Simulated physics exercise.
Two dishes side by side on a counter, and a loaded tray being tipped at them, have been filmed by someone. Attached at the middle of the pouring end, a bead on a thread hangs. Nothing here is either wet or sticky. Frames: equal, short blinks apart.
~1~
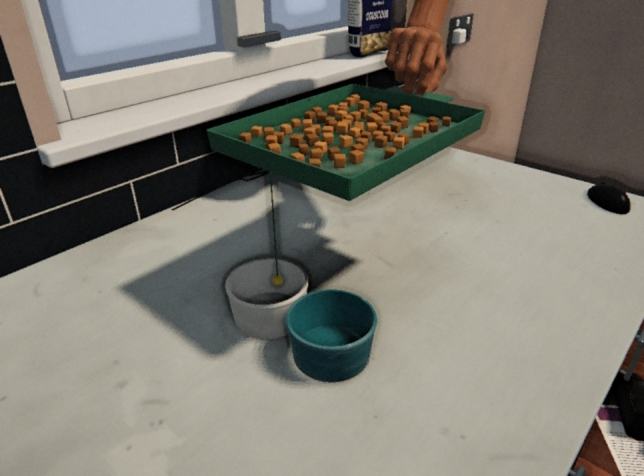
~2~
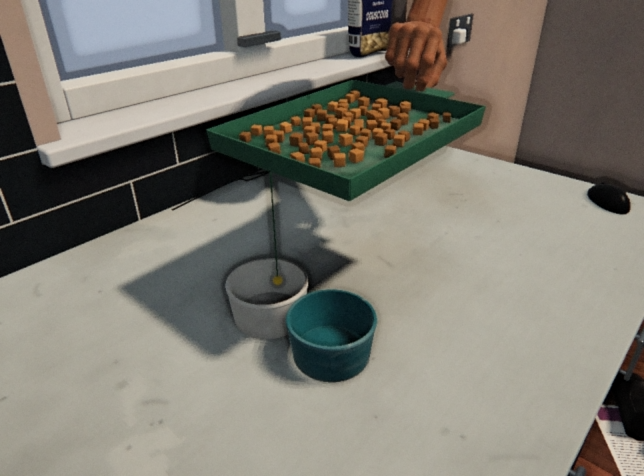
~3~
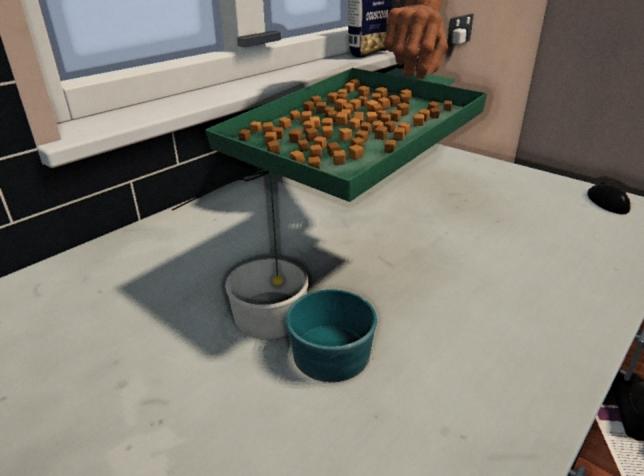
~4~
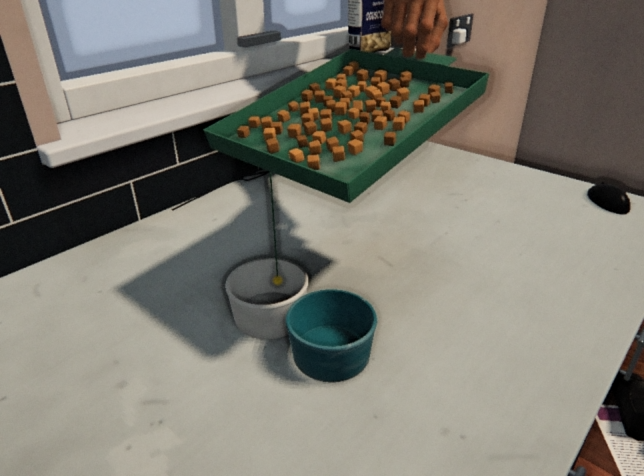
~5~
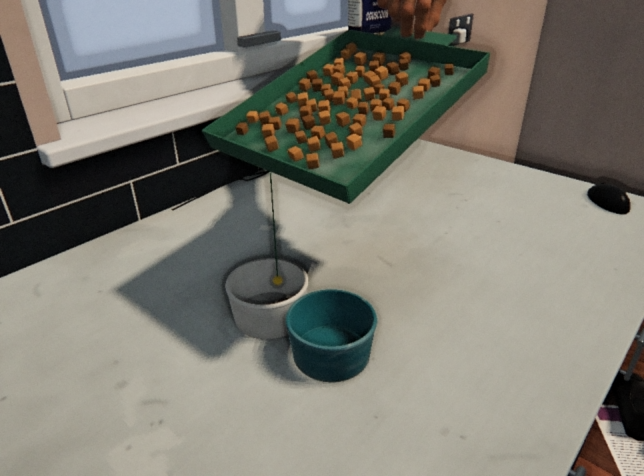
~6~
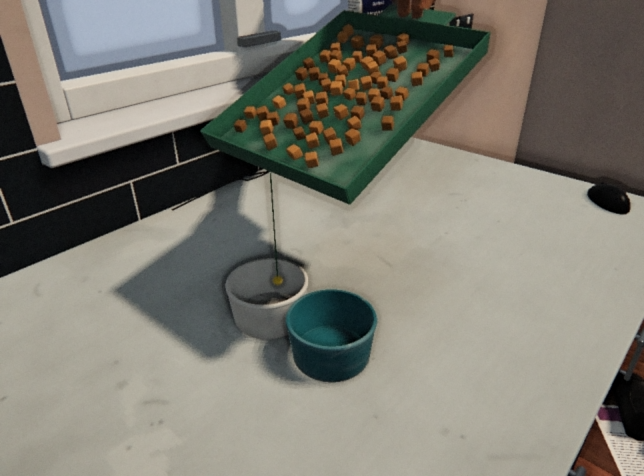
A green tray of small brown cubes, held by a hand at its far end, tilts gradually toward the viewer above a pale kitchen counter, seen from above at an angle. Below its near edge, a yellowish bead hangs on a thread over a white dish, with a teal dish beside it to the right. The hand lifts the far end higher, passing out of view behind the tray, while the cubes, dishes and camera show little or no movement of their own.
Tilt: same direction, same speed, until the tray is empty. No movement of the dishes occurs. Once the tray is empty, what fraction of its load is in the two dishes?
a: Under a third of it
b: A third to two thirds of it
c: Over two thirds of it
Under a third of it.
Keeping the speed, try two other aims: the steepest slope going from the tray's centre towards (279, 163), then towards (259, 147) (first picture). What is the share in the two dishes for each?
Somewhere close to 0 % the first time, 10 % the second.
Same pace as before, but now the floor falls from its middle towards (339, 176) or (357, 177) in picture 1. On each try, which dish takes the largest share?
Point by point: The right side, then the right side.
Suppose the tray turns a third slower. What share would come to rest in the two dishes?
Estimate: Some 0 %.
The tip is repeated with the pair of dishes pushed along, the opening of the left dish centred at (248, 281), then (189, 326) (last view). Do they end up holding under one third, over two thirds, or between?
To begin with: Less than a third; after that: In the middle band.
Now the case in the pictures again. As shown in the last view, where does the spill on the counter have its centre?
Estimate: About (196, 415).
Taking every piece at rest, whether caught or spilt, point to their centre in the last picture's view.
Close to (196, 415).
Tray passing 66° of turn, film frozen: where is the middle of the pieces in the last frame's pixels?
The load is centred near (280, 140).
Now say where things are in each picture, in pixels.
Corners of the pouring end at (209, 130) and (350, 177), level; middle of the load at (359, 128), brown sugar cubes; left dish at (239, 314); right dish at (302, 355); bead on its thread at (278, 280), in the first frame.
Corners of the pouring end at (209, 130) and (350, 178), level; middle of the load at (359, 125), in the second frame.
Corners of the pouring end at (208, 129) and (349, 179), tipped barely, level across its low end; middle of the load at (358, 118), in the third frame.
Corners of the pouring end at (206, 129) and (348, 181), tipped a little, level across its low end; middle of the load at (358, 107), in the fourth frame.
Corners of the pouring end at (205, 130) and (346, 184), tipped clearly, level across its low end; middle of the load at (356, 95), in the fifth frame.
Corners of the pouring end at (203, 130) and (345, 186), tipped clearly, level across its low end; middle of the load at (354, 85); left dish at (239, 314); right dish at (302, 355), in the sixth frame.
Soon, tray tipped steeply; nearly all on the tray; a stray few in the air.
A while on, tray tipped past a quarter turn; nearly all on the tray; a small part outside both.
Towards the end, tray tipped past a quarter turn; nearly all outside both; a stray few in the air.
Finally, tray tipped past a quarter turn; none in the right dish; none in the left dish; all outside both.
